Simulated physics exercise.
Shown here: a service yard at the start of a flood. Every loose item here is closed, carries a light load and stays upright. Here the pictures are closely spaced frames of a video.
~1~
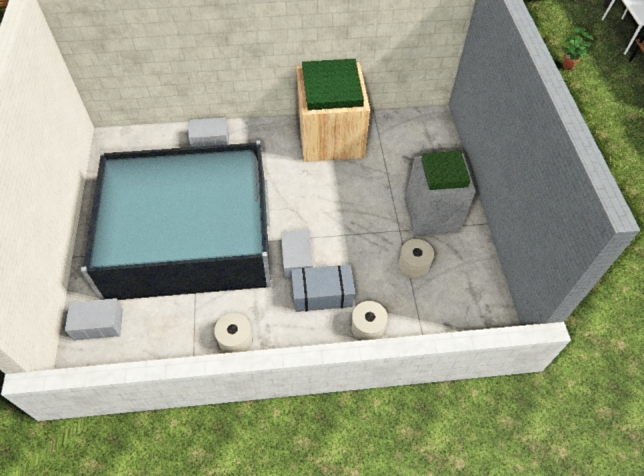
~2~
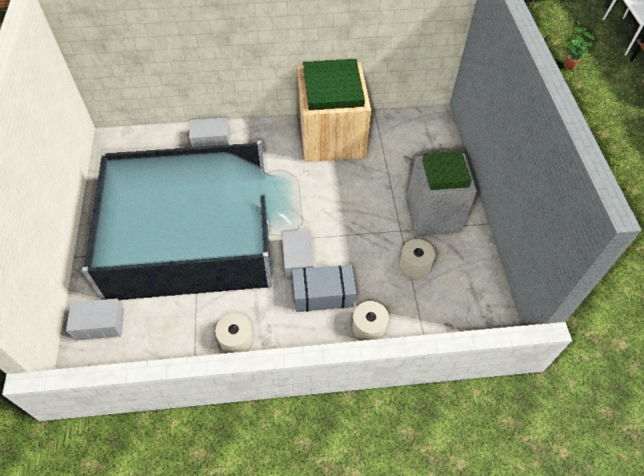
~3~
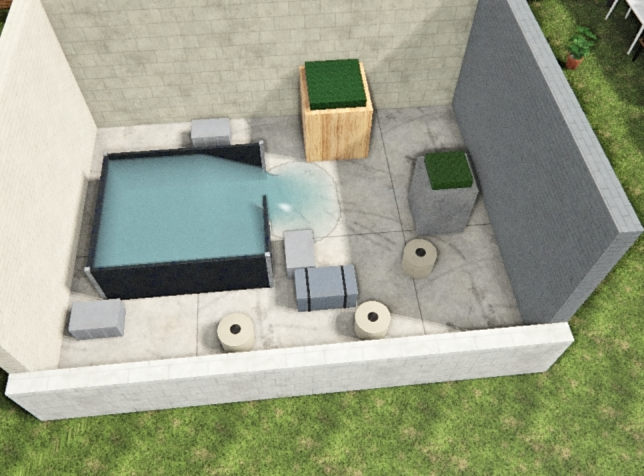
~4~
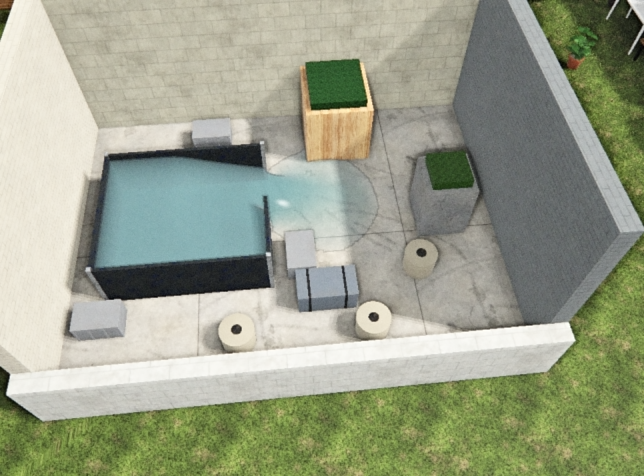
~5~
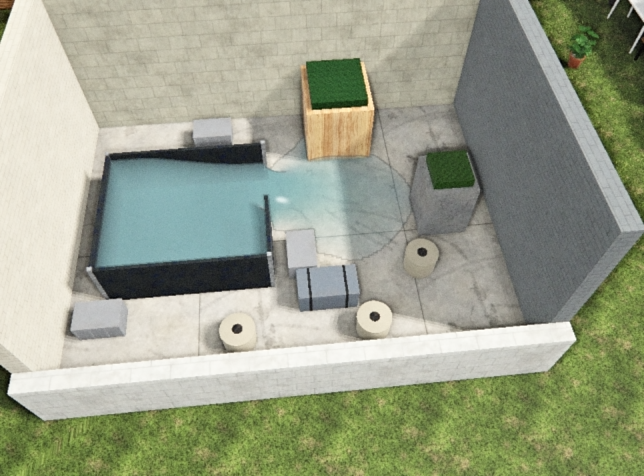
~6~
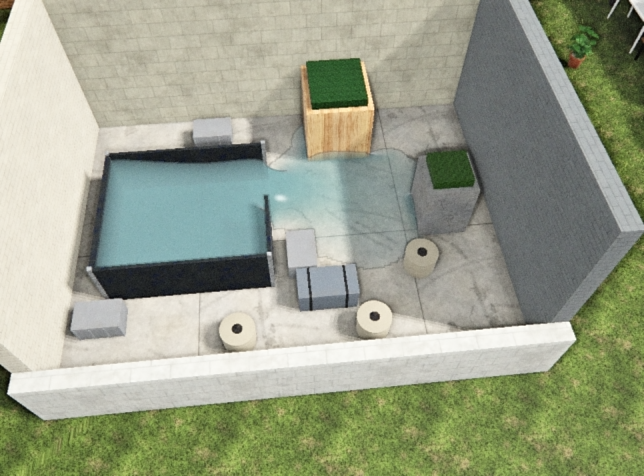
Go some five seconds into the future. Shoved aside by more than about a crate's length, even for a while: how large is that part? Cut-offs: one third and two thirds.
Within the middle band.
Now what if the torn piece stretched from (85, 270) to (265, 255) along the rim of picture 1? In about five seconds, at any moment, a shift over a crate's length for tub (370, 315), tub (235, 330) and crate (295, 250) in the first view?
One after another: Goes the distance, then goes the distance, then never gets that far.
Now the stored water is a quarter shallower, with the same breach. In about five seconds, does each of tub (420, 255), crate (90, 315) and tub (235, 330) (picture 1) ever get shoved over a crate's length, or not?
In the order you named them: Went past the threshold, stayed within the threshold, stayed within the threshold.
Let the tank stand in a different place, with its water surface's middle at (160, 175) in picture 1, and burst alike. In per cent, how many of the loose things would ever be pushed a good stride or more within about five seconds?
Estimate: Close to 60 per cent.
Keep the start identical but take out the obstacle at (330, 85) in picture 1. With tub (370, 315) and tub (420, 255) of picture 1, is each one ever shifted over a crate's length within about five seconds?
In turn: Yes, yes.
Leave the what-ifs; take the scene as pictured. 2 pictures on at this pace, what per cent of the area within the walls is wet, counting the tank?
40 in a hundred, roughly.
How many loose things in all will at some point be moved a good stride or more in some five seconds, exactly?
4 of them.
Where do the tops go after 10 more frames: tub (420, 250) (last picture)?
About (490, 321).
A moment on, 0 of 7 are well off their spots; 0 afloat.
Next, 1 of 7 are well off their spots; 1 afloat.
Later, 2 of 7 are well off their spots; 1 afloat.
In the end, 4 of 7 are well off their spots, and 4 have been at some point; 2 afloat.
